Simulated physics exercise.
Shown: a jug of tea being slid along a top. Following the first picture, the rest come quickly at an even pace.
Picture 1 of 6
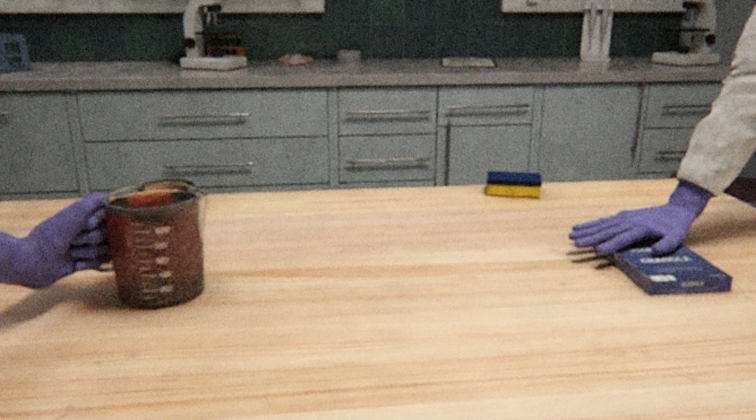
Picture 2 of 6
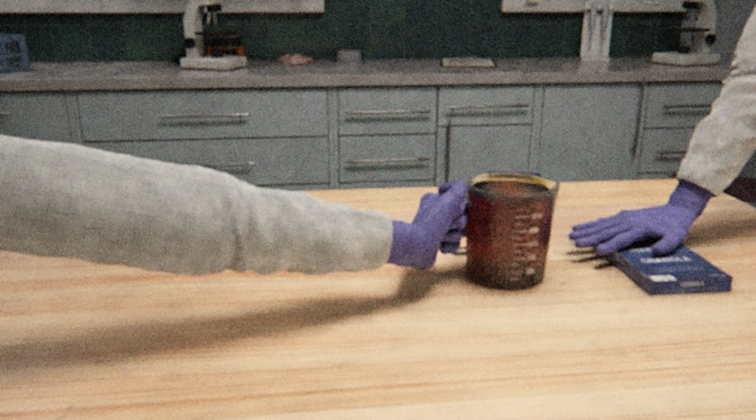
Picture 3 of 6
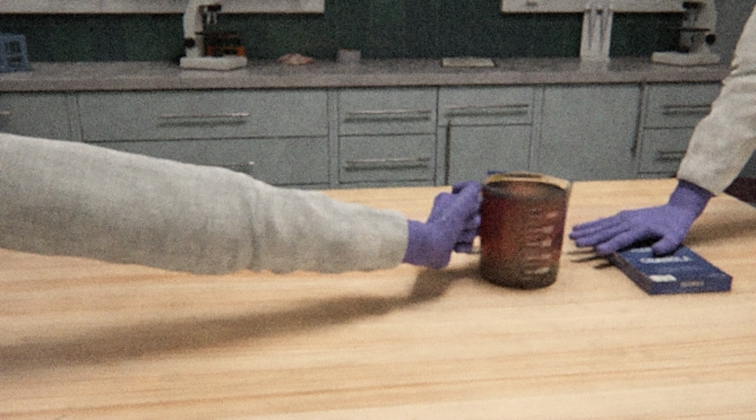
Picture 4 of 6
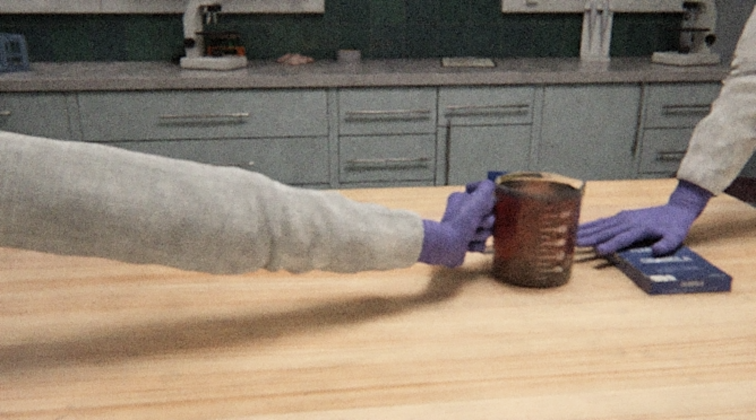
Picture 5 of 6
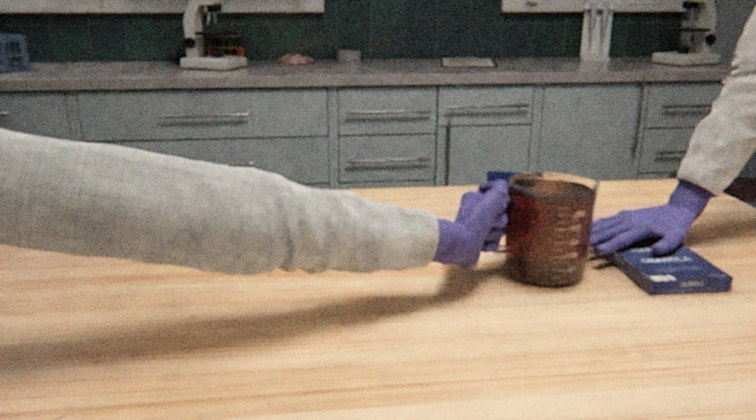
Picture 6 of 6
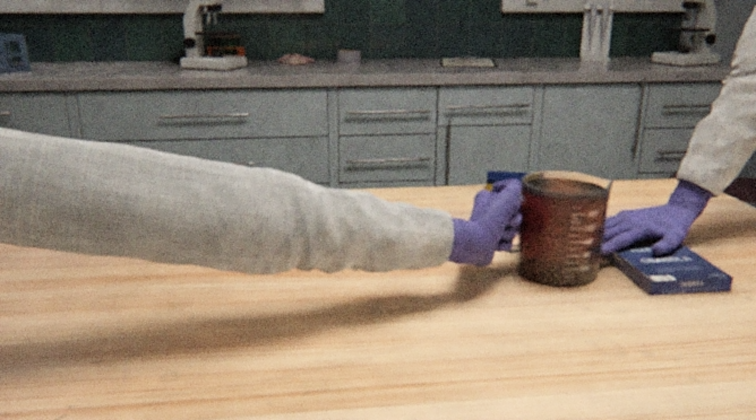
A nearly full jug of dark reddish liquid slid right across a wooden top, pushed by a purple-gloved hand, drawing closer to another gloved hand that stayed resting by a blue packet.
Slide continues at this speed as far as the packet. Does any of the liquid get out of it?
Yes.
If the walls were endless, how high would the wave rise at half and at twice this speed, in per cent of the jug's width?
You'd get a wave of 10 per cent in the first case and 40 per cent in the second.
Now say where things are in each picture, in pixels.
At rest; jug (157, 242) nearly full; packet (656, 260), in the first picture.
Under way; jug nearly full, surface at (510, 190), in the second picture.
In the third picture, 15 px further; jug (521, 227) nearly full.
In the fourth picture, 15 px further; jug nearly full, surface at (538, 189).
In the fifth picture, 15 px further; jug (548, 226) nearly full.
In the sixth picture, 15 px further; jug nearly full, surface at (564, 189); packet (656, 260).
Next, the jug meets the packet.
After that, the tea surges up the wall; it has slopped over.
Finally, the jug stands at the packet; it has slopped over.
